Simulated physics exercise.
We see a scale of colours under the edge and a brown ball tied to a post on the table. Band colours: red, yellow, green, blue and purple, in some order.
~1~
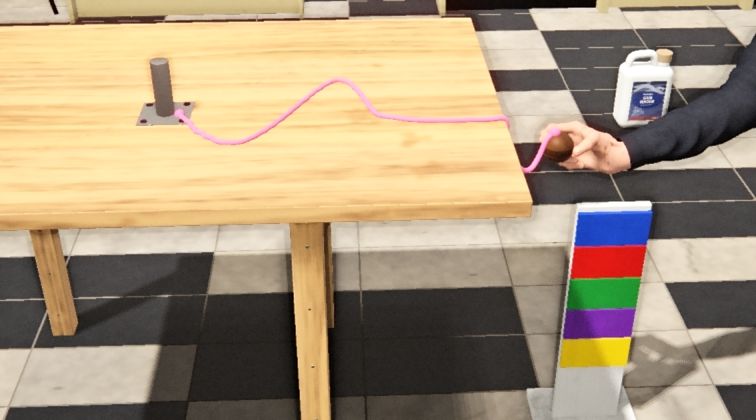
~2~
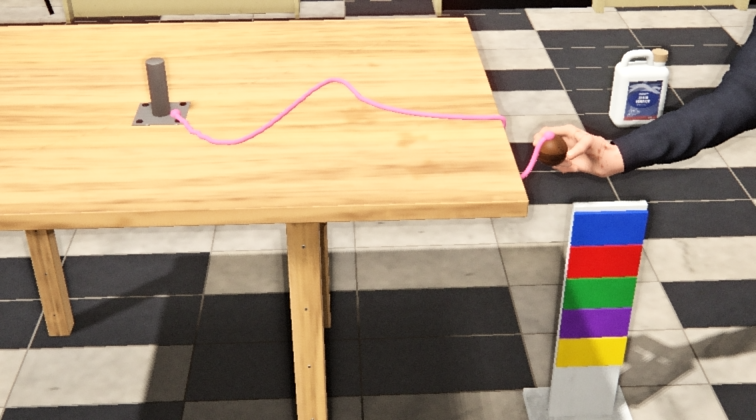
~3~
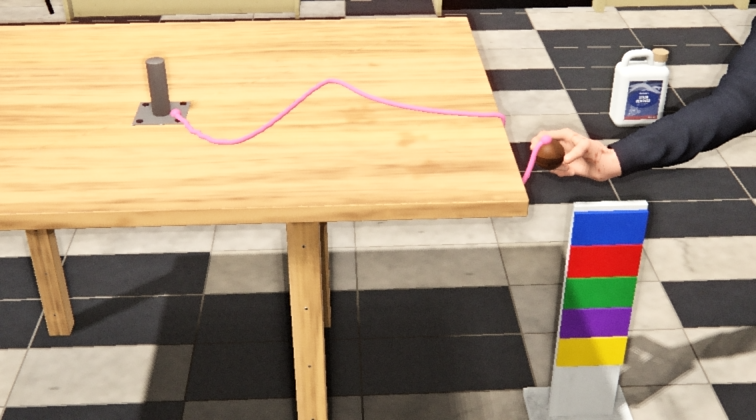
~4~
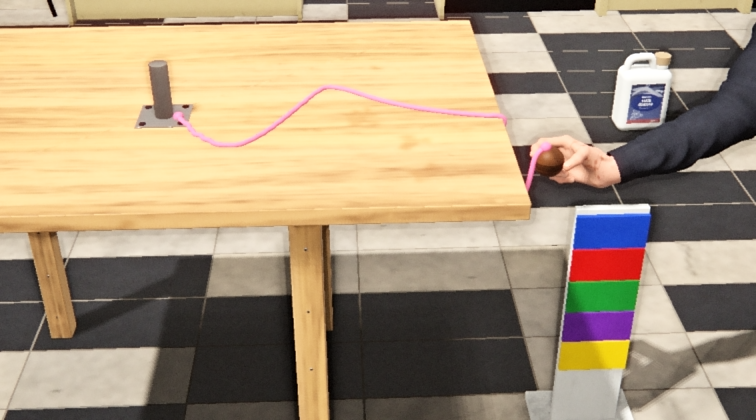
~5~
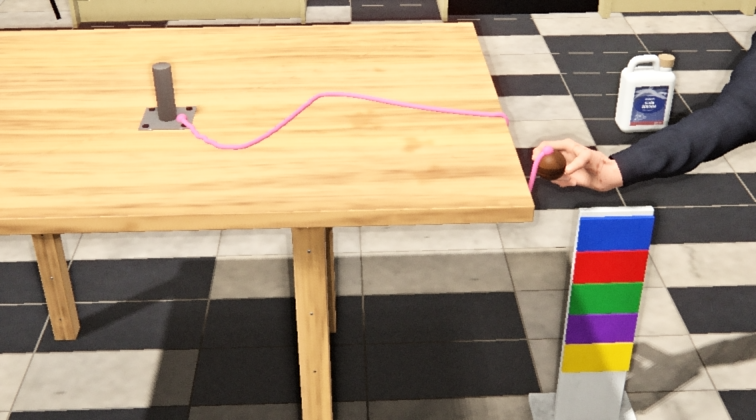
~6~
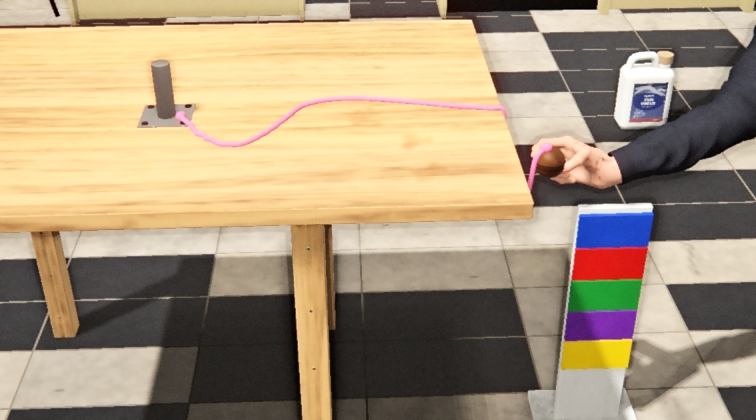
A hand holding a brown ball beside a table edge, barely moving, as its pink cord to a post shifts slightly.
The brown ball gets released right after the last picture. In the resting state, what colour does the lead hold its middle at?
Its middle is held at yellow.
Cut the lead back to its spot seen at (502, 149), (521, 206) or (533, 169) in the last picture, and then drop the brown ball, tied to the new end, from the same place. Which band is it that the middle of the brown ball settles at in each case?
Try 1: Blue. Try 2: Green. Try 3: Purple.
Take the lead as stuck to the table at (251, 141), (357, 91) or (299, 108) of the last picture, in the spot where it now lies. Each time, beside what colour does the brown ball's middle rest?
One try after another: Purple, then red, then green.
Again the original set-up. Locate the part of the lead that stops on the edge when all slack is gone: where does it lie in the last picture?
Approximately at (422, 103) in the final frame.
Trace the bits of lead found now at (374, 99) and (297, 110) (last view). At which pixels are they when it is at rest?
Final positions are (458, 111) and (373, 112), in that order.
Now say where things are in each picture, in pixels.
Brown ball (558, 147); blue (614, 230); red (609, 263); green (604, 295); purple (600, 325); yellow (595, 354), in the first picture.
Brown ball (552, 150); lead through (199, 133) (281, 116) (340, 81) (415, 114) (503, 140), in the second picture.
Brown ball (549, 155), in the third picture.
Brown ball (548, 161); lead through (201, 136) (283, 119) (347, 90) (446, 112) (504, 165), in the fourth picture.
Brown ball (551, 165), in the fifth picture.
Brown ball (550, 162); lead through (204, 136) (286, 118) (374, 99) (485, 108) (503, 190), in the sixth picture.
Soon after, ball near (532, 327); level with purple.
Then, ball near (467, 347); level with yellow.
Further on, ball near (492, 359); level with yellow.
At rest, ball near (484, 358); level with yellow. The lead holds its middle at yellow.
